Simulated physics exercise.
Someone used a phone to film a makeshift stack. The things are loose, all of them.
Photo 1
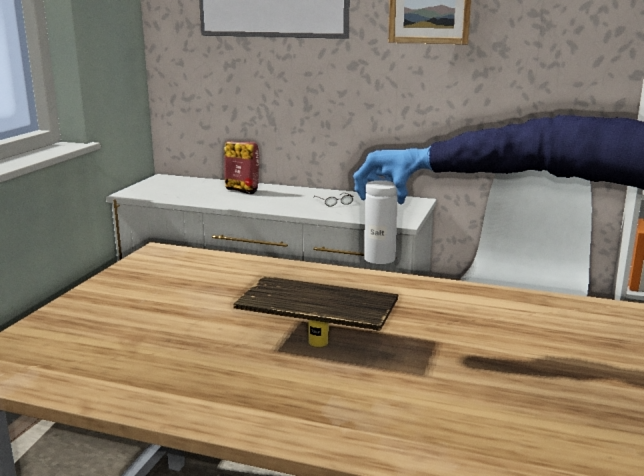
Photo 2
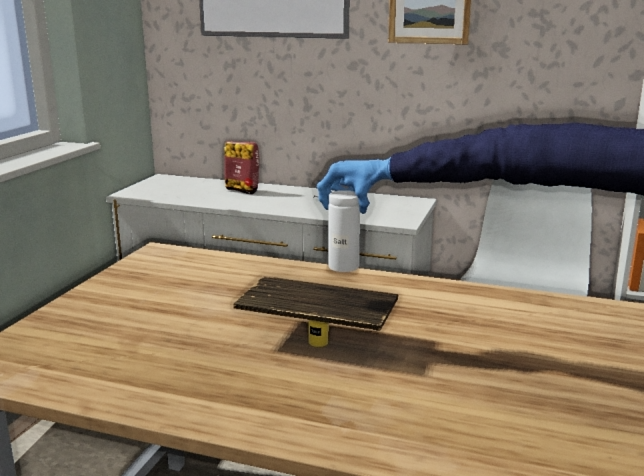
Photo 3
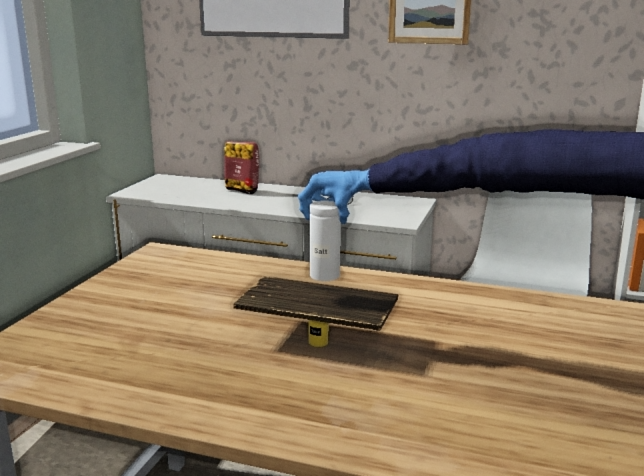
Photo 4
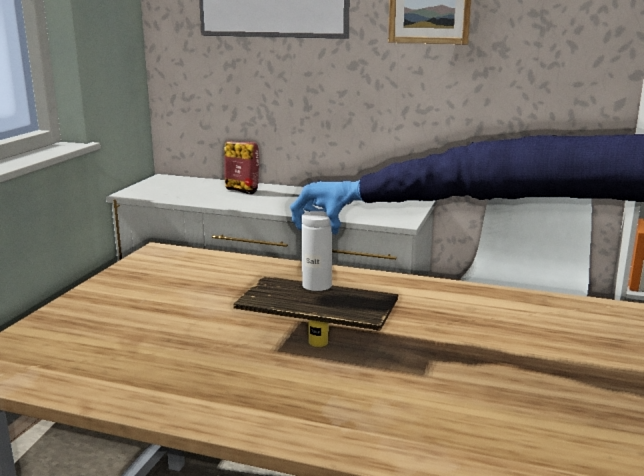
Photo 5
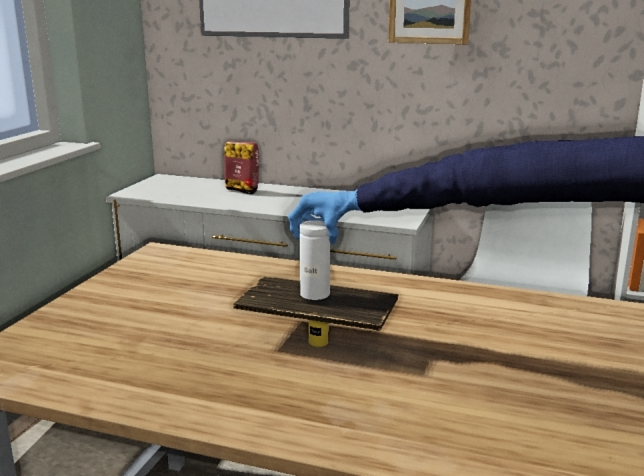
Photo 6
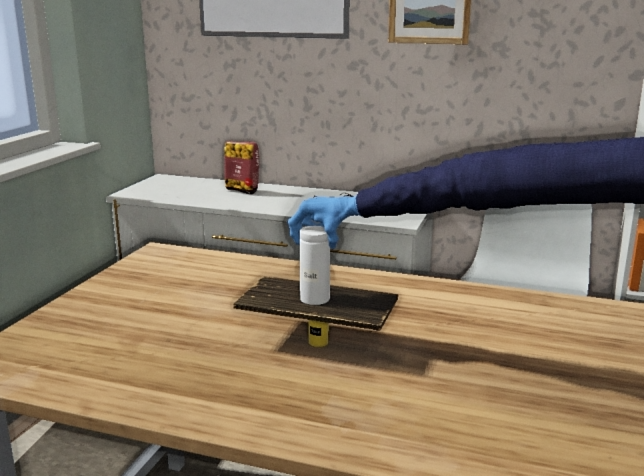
A blue-gloved hand in a dark blue sleeve, reaching in from the right, carries a white salt jar leftward and downward over a wooden table in a room seen from slightly above by a still camera. A black board rests on a small yellow can at the table's centre, with a red box on the white cabinet behind. The hand lowers the jar upright onto the board, fingers staying at its top.
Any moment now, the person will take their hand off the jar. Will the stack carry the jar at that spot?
Pretty clearly, it is secure there.
Then, 0.30 s on from there, no change.
Then, 0.70 s on from there, white jar resting near (315, 265).
In the end, all 3 unmoved. At the end, from the last picture's camera, white jar near (315, 265). The stack stays up.
